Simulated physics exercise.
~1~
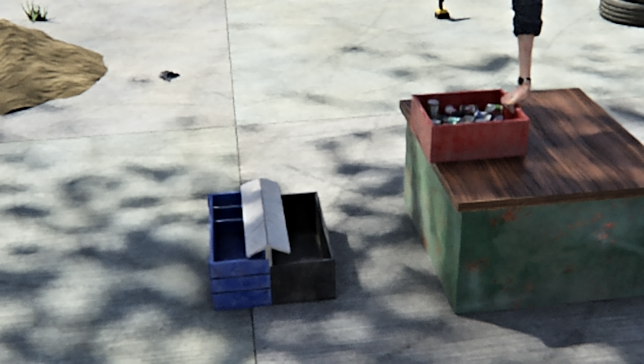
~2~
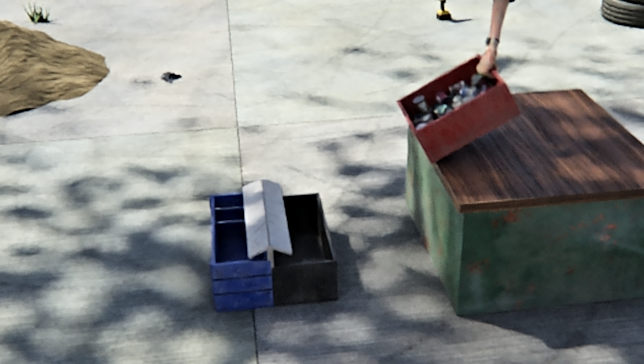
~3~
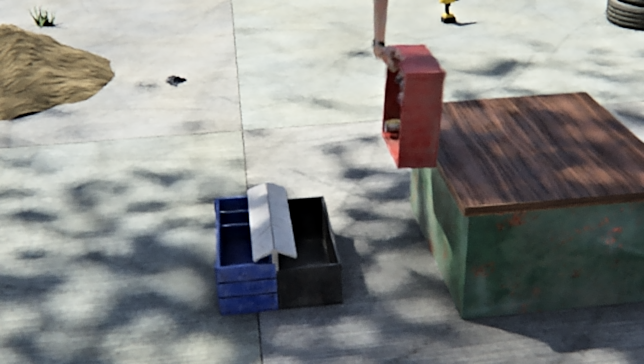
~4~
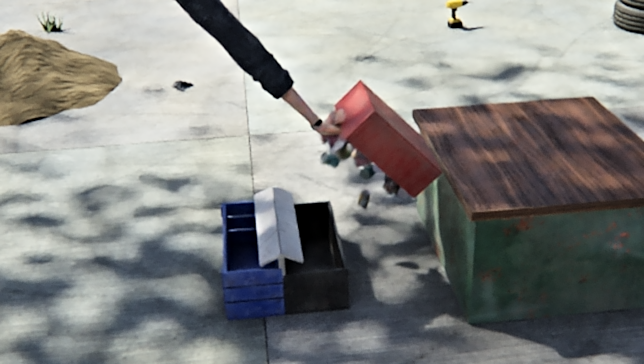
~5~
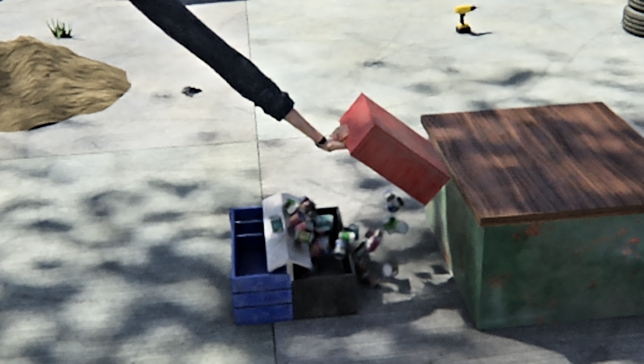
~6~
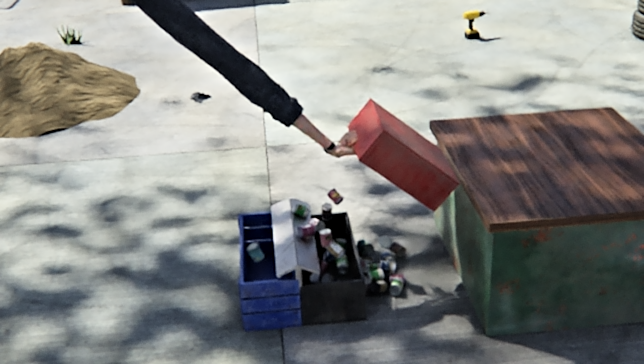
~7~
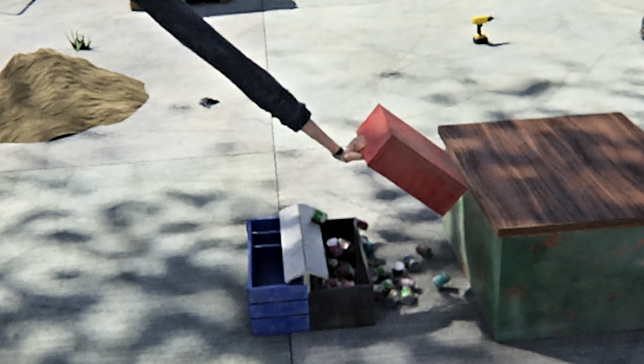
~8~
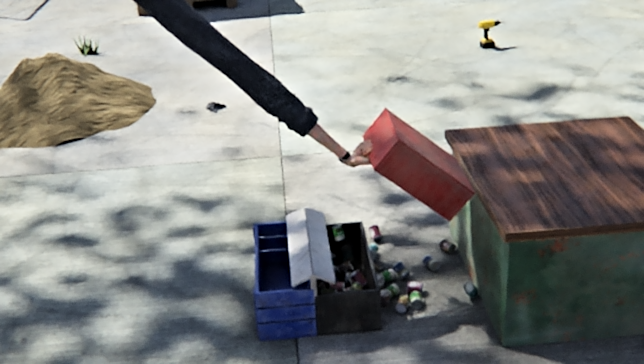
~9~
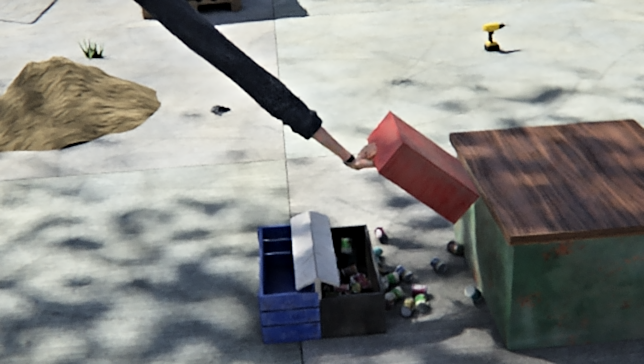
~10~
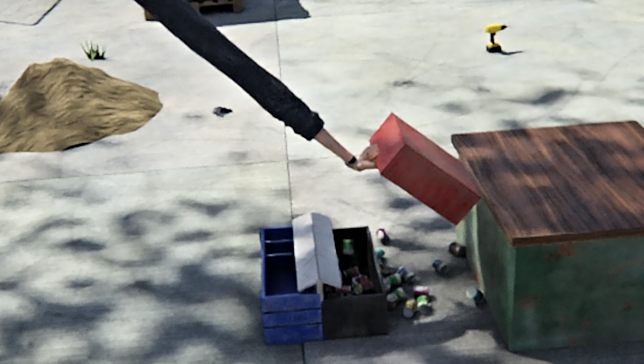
At the start, a hand holds a red crate full of small tins at the left end of a wood-topped green bench, above an empty black tote and blue box divided by a pale ridge. The hand lifts and tilts the crate leftward off the bench edge until it stands on its side. It tips further, and the tins tumble out in a bunch. Some drop into the black tote, while others hit the ground beside it and scatter toward the bench. At the end, the arm still holds the upturned crate, with tins lying in the tote and on the concrete to its right.
